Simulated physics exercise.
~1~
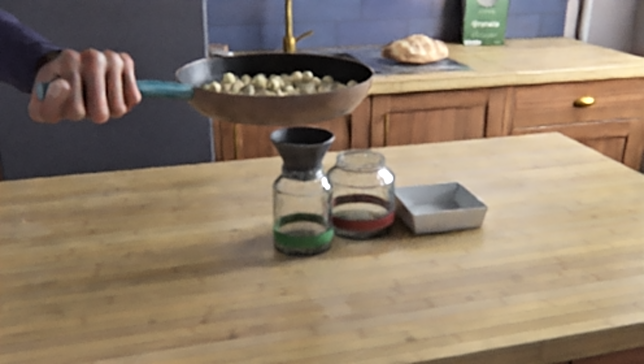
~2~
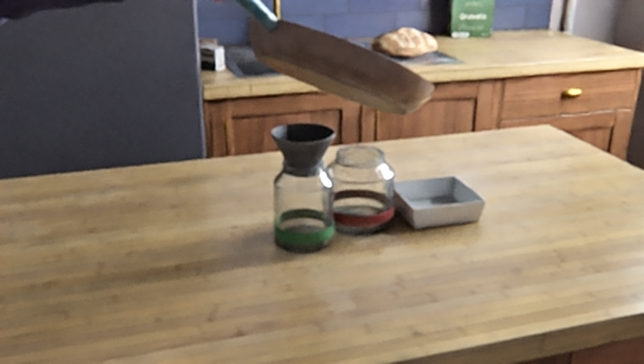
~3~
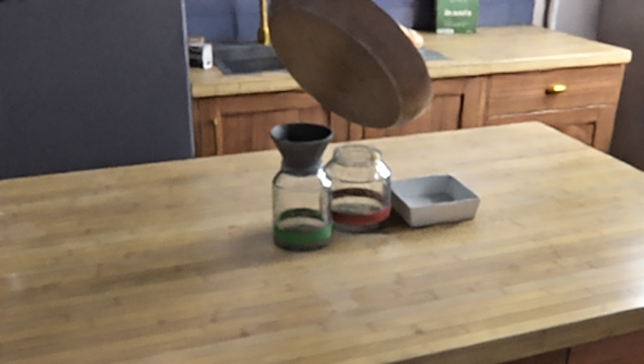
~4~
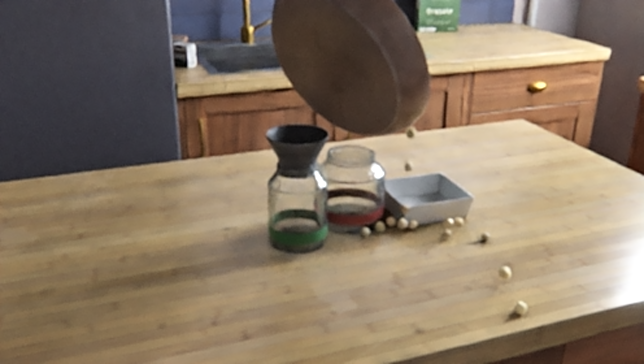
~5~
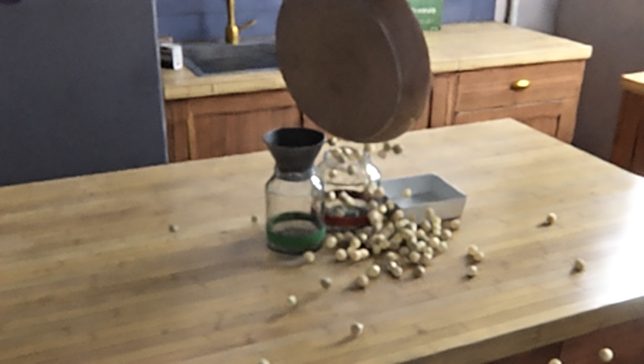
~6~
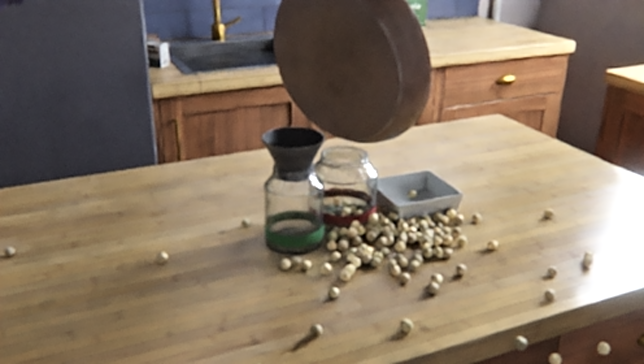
In a kitchen, a hand tips a pan of macadamia nuts over a wooden table holding a green jar with a funnel, a red jar and a white tin; the nuts tumble out, a few landing in the red jar and most scattering across the tabletop.
